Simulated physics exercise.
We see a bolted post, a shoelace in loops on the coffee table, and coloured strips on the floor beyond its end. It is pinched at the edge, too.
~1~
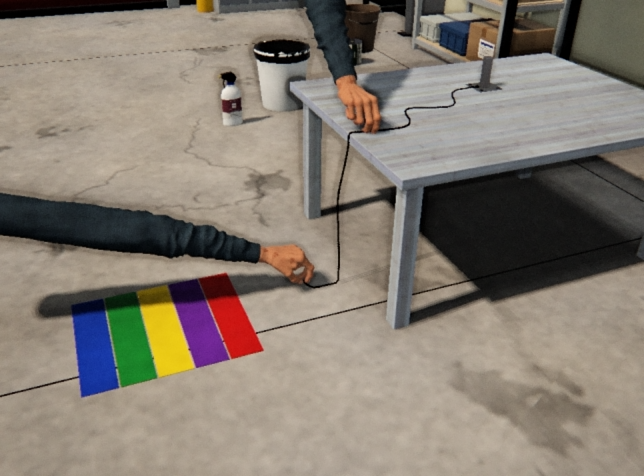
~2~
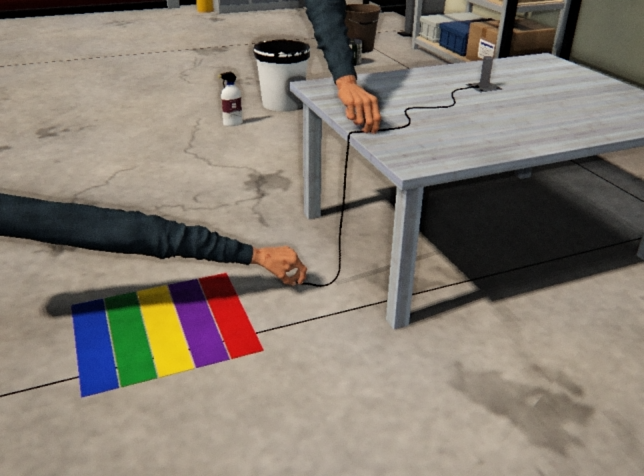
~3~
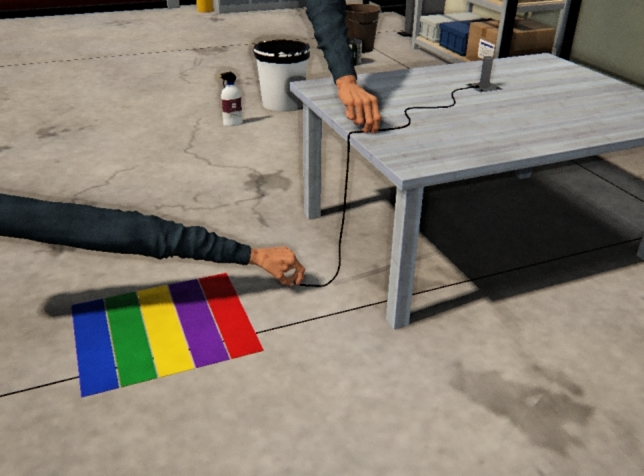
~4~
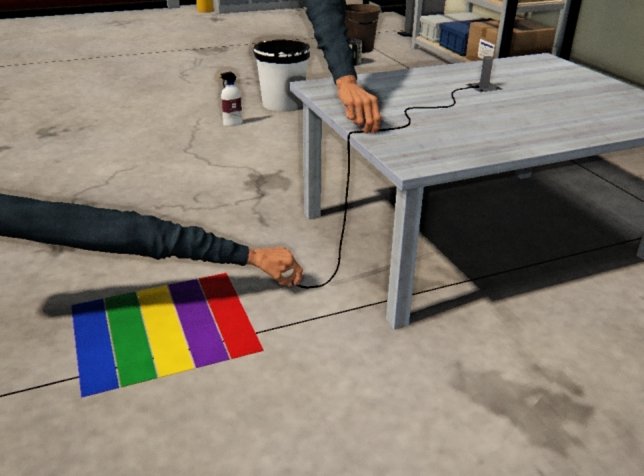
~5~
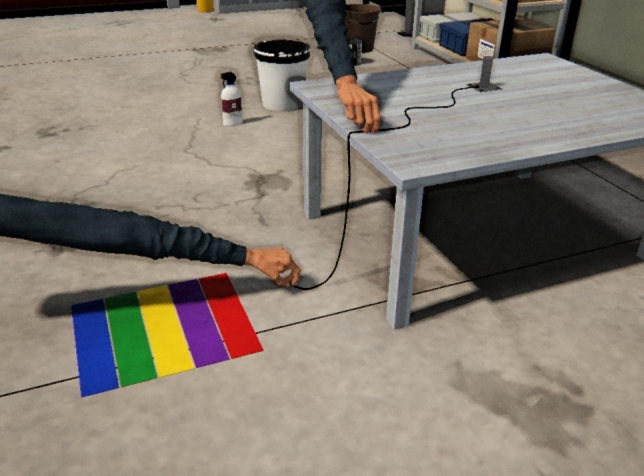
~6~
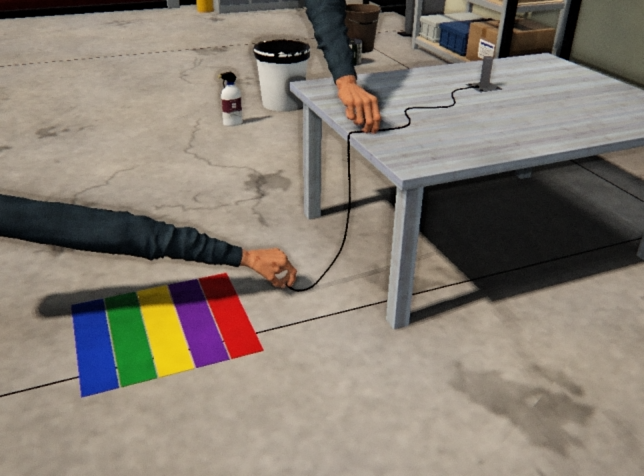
In this clip, one hand pinches a dark cord at a table's edge while another holds its hanging end near the floor and shifts it slightly left, toward the red side of a mat of coloured strips.
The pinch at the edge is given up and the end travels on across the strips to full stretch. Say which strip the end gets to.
It gets to the yellow strip.
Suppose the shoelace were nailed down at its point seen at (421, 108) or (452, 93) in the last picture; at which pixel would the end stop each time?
It ends up at (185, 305) the first time and at (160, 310) the second time.
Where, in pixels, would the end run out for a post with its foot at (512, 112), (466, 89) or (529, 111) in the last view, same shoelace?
(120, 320), (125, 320) and (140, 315).
A little later, end near (221, 299); over red.
Next, end near (181, 308); over purple.
When it is tight, end near (157, 313); over yellow. The end stops over the yellow strip.
